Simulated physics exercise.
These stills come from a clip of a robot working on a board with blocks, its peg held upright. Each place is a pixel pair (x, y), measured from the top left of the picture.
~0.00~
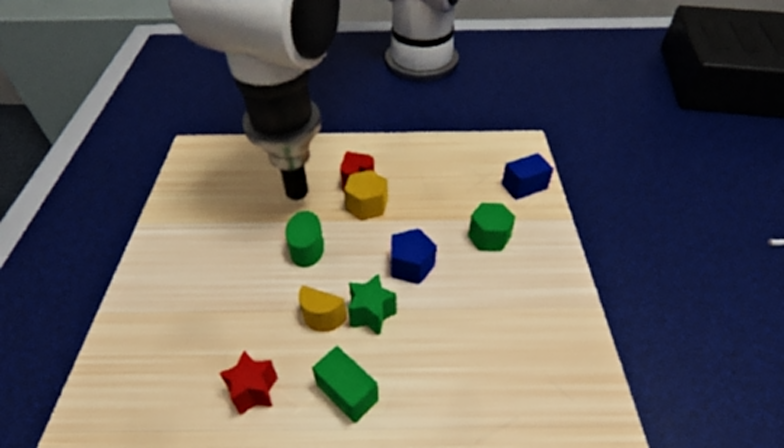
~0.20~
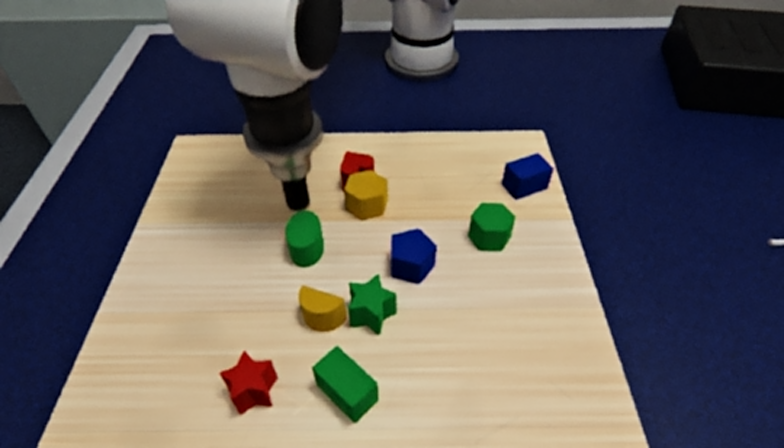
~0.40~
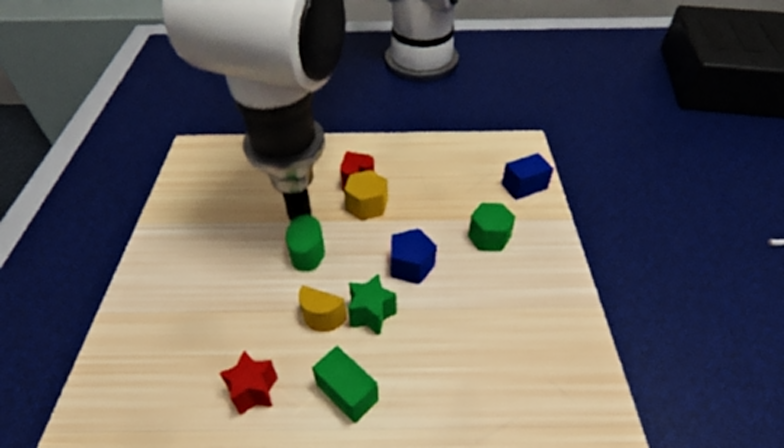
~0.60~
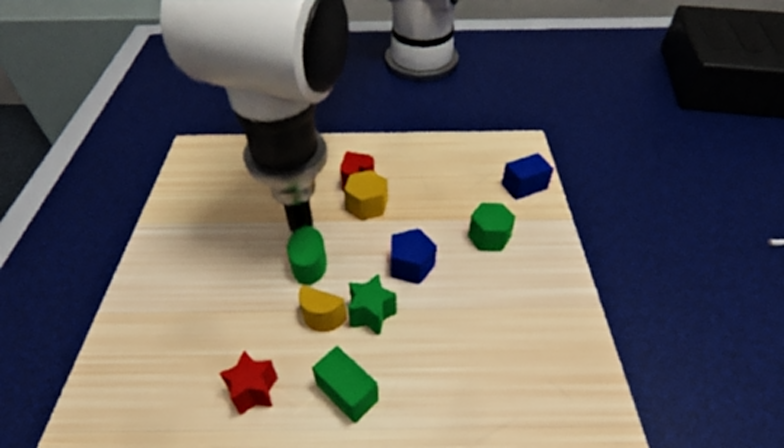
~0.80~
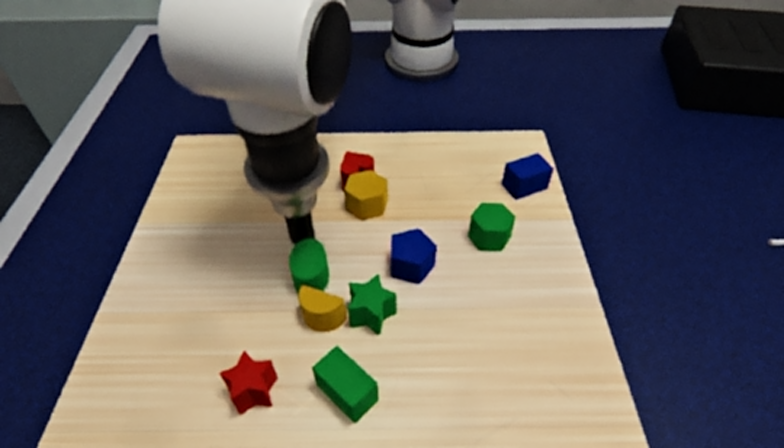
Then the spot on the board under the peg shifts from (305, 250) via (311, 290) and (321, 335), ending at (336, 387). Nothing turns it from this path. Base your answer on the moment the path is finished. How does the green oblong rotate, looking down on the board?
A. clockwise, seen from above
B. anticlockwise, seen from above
The answer is A.
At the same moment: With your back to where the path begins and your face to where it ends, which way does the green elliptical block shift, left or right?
It moves over to the right.
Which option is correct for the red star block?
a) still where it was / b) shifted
Letter b.
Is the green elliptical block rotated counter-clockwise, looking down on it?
I'd say no.
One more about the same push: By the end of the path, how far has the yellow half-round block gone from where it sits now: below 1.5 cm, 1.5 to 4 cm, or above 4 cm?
Covers over 4 cm.
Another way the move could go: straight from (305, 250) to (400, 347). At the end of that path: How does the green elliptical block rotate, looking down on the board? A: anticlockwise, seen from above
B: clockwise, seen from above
The correct letter is B.
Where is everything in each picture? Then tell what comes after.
In the first picture, lower end of the peg at (297, 193), tops of blocks, red star block at (246, 374), green elliptical block at (303, 228), yellow half-round block at (318, 300), green oblong at (344, 375).
In the second picture, peg at (299, 203), blocks as before.
In the third picture, peg at (300, 214), green elliptical block at (303, 232).
In the fourth picture, peg at (301, 225), green elliptical block at (305, 245).
In the fifth picture, peg at (303, 237), red star block at (246, 374), green elliptical block at (307, 258), yellow half-round block at (318, 300), green oblong at (344, 375).
What follows on the original path. One third of the way, peg at (308, 279); green elliptical block at (305, 305), turned 15° clockwise; yellow half-round block at (325, 329), turned 85° anticlockwise.
Two thirds of the way, peg at (319, 324); red star block at (240, 377); green elliptical block at (295, 350), turned 65° clockwise; yellow half-round block at (337, 343), turned 100° anticlockwise; green oblong at (354, 387), turned 15° clockwise.
At the end, peg at (333, 376); red star block at (233, 381); green elliptical block at (290, 380), turned 125° clockwise; yellow half-round block at (361, 355), turned 115° anticlockwise; green oblong at (372, 408), turned 40° clockwise.
